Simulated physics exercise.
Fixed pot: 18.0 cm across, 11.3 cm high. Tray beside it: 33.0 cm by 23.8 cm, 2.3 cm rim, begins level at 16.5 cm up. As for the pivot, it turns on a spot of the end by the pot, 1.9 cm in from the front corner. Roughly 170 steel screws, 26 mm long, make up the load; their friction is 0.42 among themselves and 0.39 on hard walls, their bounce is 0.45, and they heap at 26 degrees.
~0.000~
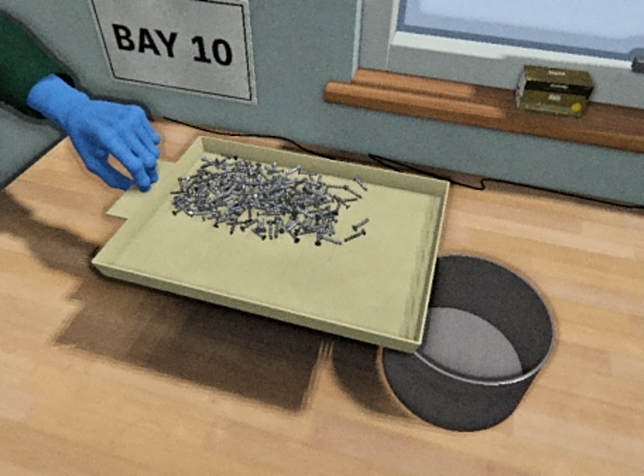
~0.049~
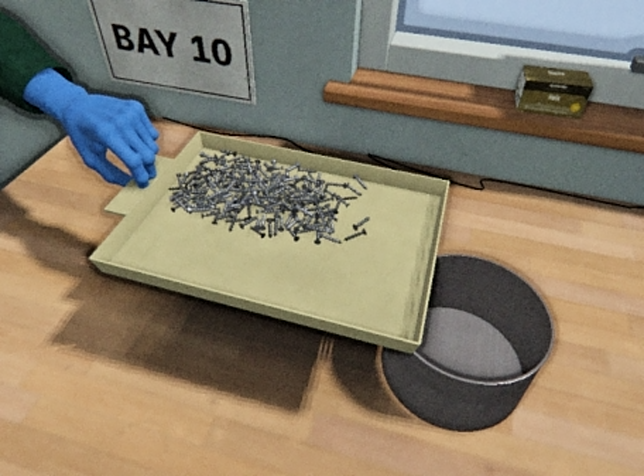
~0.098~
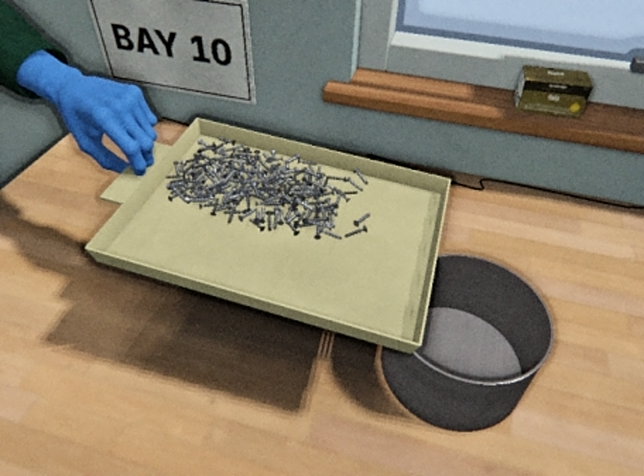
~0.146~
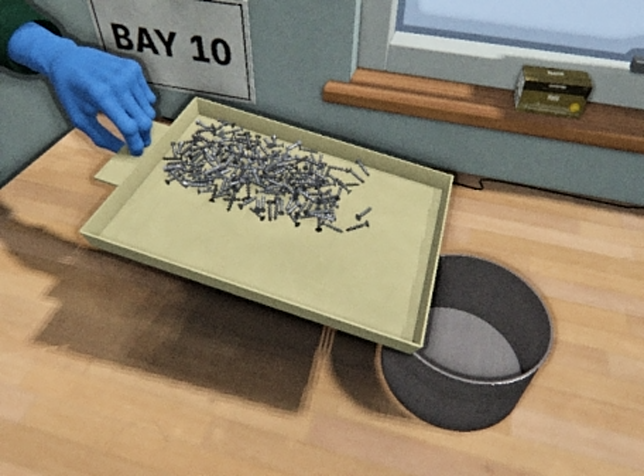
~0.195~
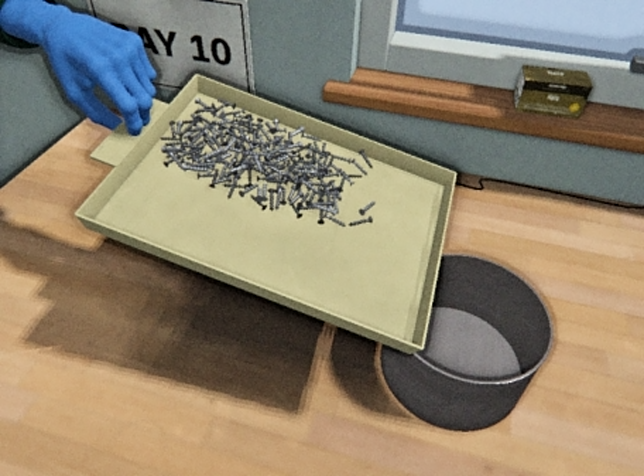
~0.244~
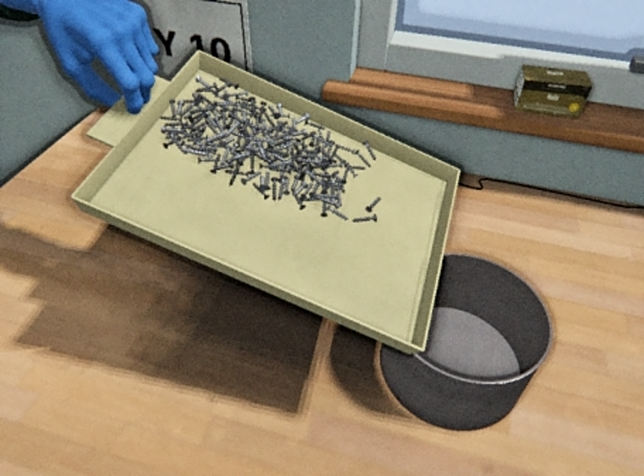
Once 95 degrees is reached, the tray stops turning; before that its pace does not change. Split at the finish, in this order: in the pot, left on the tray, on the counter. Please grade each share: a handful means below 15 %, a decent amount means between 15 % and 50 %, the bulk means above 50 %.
Pot: A decent amount, tray: A handful, counter: The bulk.
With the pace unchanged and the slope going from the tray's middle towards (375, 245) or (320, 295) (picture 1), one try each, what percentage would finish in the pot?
The share comes to roughly 50 in a hundred, then roughly 0 in a hundred.
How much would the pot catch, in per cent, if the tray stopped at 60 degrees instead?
That would give about 30 per cent.
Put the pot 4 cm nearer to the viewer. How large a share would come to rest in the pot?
About 75 %.
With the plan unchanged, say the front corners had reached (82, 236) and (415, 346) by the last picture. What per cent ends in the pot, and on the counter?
You'd end with pot at 0 and counter at 100.
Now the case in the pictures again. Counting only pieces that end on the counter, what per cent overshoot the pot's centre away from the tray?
Around 80 in a hundred.
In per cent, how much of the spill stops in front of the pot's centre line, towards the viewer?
100 %.
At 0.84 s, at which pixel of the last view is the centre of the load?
At that time the load is centred around (477, 366).
After 0.60 s, tilt 56 degrees; the tray holds 100 %, the pot 0 %.
After 0.84 s, tilt 80 degrees; the tray holds 35 %, the pot 10 %.
After 1.19 s, tilt 95 degrees; the tray holds 0 %, the pot 35 %.
In the end, at 2.2 s, pot 35 %, tray 0 %, counter 65 %.
